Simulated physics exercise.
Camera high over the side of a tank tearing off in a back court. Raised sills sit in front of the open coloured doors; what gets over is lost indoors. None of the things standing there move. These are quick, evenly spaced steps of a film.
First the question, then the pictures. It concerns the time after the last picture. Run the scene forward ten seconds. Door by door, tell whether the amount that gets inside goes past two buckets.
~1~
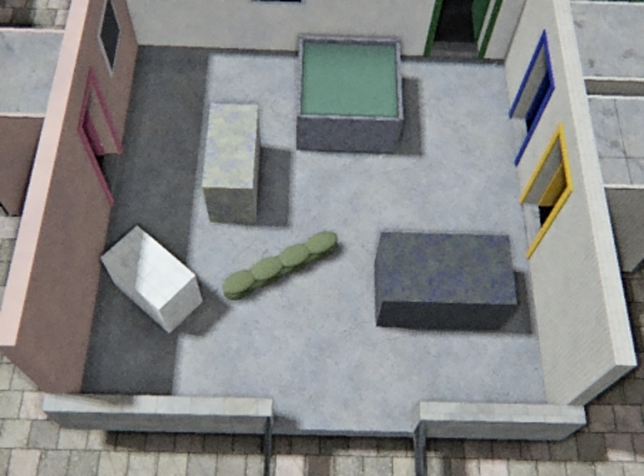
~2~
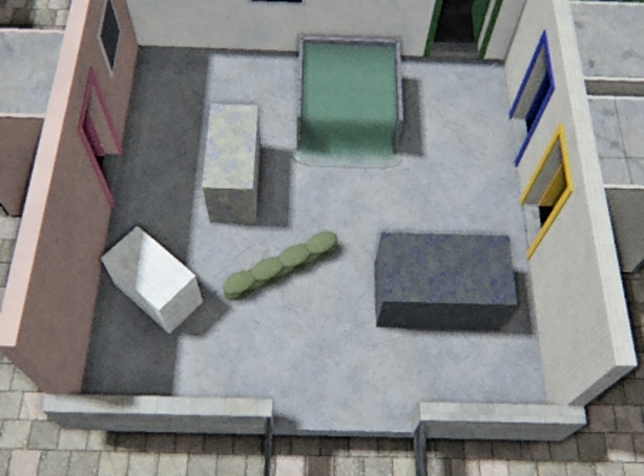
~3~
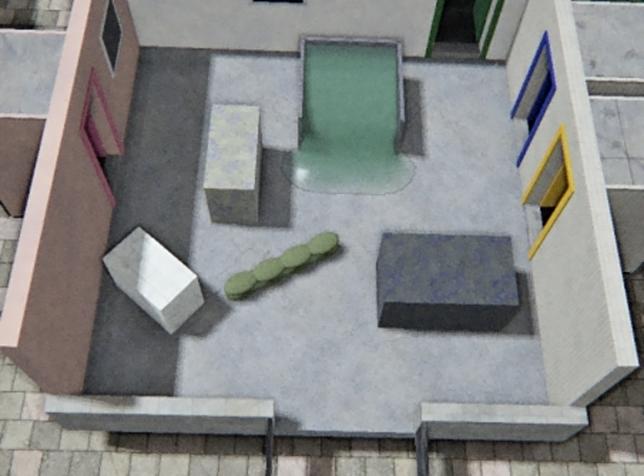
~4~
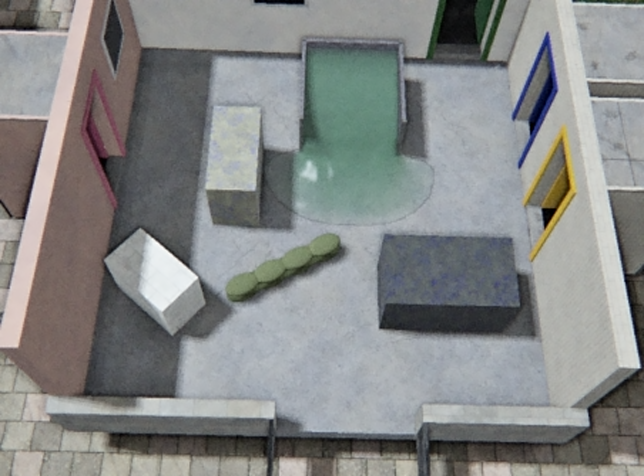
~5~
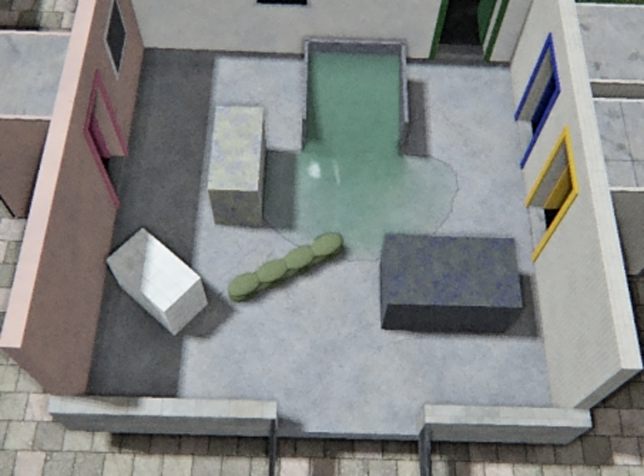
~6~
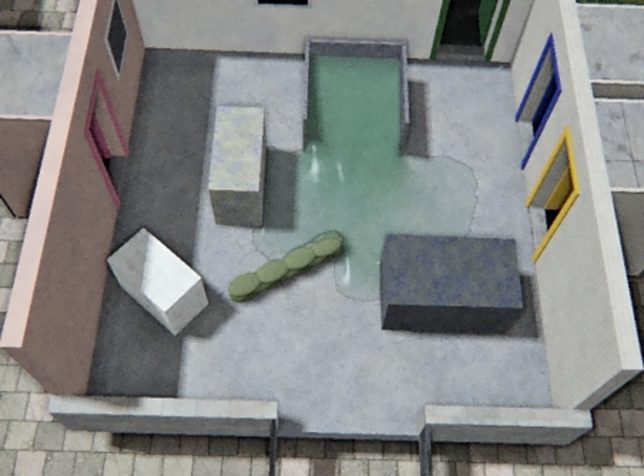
One by one: The blue door copes honestly. The pink door gets overwhelmed honestly. The yellow door gets overwhelmed honestly. The green door copes honestly.
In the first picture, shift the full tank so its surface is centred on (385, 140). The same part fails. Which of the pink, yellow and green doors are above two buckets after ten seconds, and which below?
Going door by door, the pink comes in under, then the yellow breaks the limit, then the green comes in under.
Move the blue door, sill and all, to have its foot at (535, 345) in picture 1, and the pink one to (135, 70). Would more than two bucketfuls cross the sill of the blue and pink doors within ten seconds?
The blue stays below the line, and the pink stays below the line.
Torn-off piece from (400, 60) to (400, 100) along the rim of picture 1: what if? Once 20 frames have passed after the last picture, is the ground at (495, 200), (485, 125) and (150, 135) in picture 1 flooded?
Log: Point 1 inundated; point 2 inundated; point 3 unreached.
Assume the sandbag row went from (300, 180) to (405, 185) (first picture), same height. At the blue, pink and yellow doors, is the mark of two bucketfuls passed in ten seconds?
Blue: Exceeds the threshold; pink: Stays within bounds; yellow: Exceeds the threshold.
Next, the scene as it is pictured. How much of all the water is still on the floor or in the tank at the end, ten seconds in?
About 68 per cent.
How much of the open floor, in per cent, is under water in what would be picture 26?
That works out at 65 %.
A moment on, water covers 30 % of the floor; the blue door not reached, the pink door not reached, the yellow door wet at the sill, nothing in, the green door not reached.
Next, water covers 40 % of the floor; the blue door not reached, the pink door not reached, the yellow door over two buckets in, the green door not reached.
Then, water covers 65 % of the floor; the blue door wet at the sill, nothing in, the pink door over two buckets in, the yellow door far over two buckets in, the green door not reached.
Later, water covers 90 % of the floor; the blue door wet at the sill, nothing in, the pink door over two buckets in, the yellow door far over two buckets in, the green door wet at the sill, nothing in.
In the end, water covers 95 % of the floor; the blue door wet at the sill, nothing in, the pink door over two buckets in, the yellow door far over two buckets in, the green door wet at the sill, nothing in.
